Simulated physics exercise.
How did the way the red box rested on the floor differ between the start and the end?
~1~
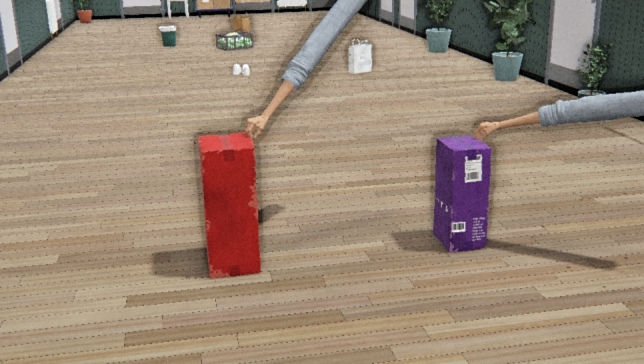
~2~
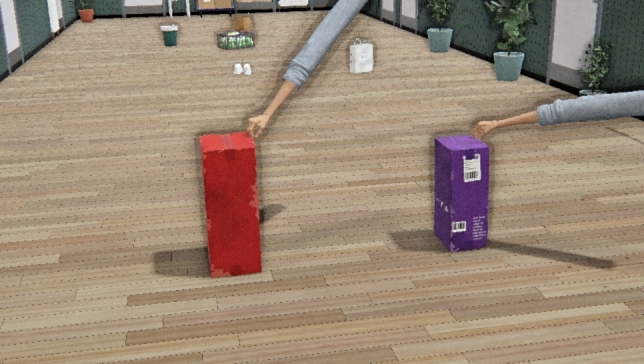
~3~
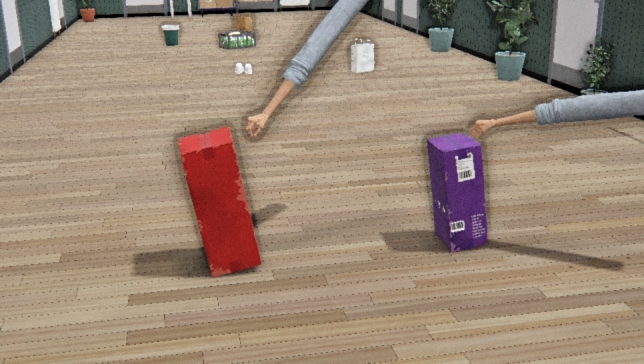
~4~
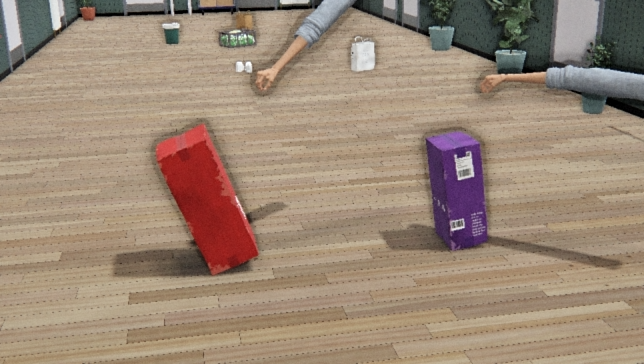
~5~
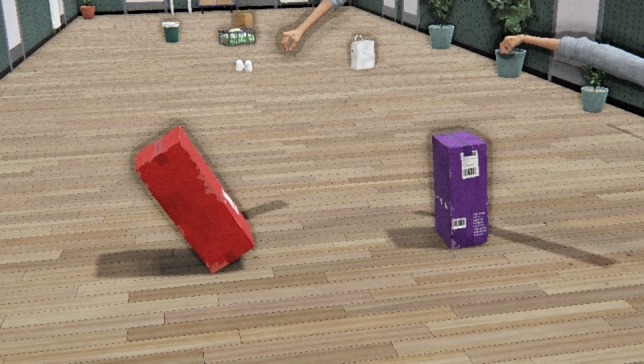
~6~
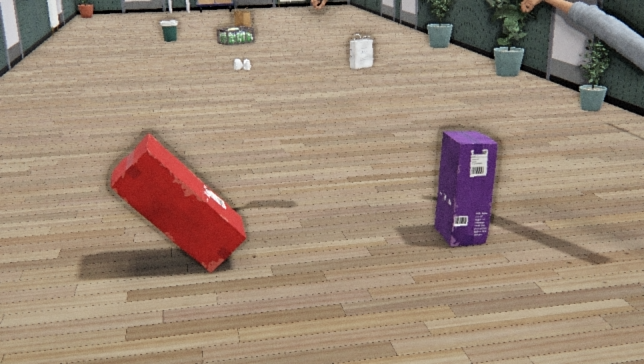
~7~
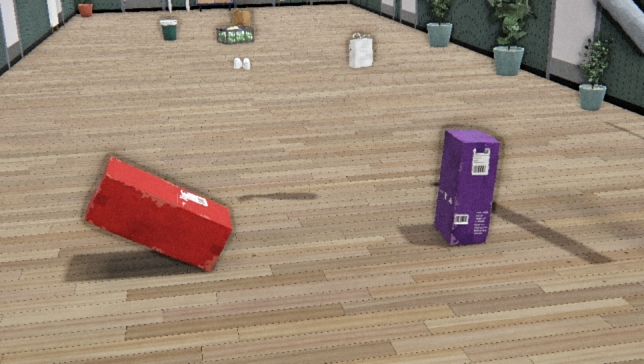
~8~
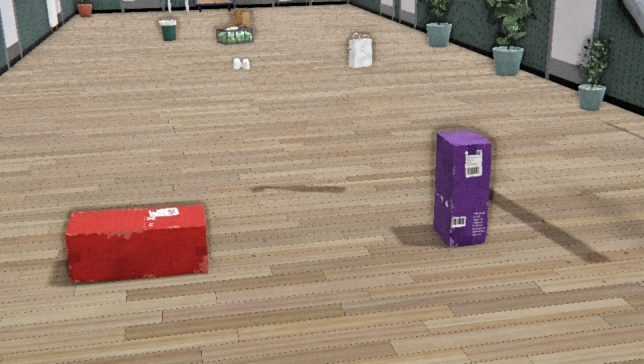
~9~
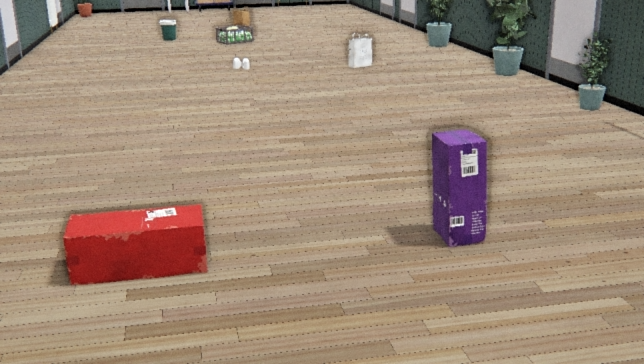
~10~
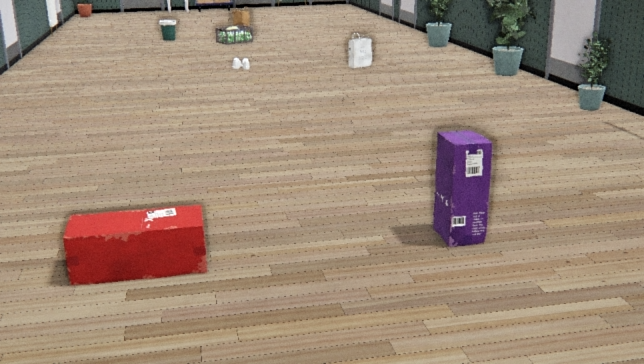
At the start the red box stood upright on the floor, and by the end it was lying on its side.
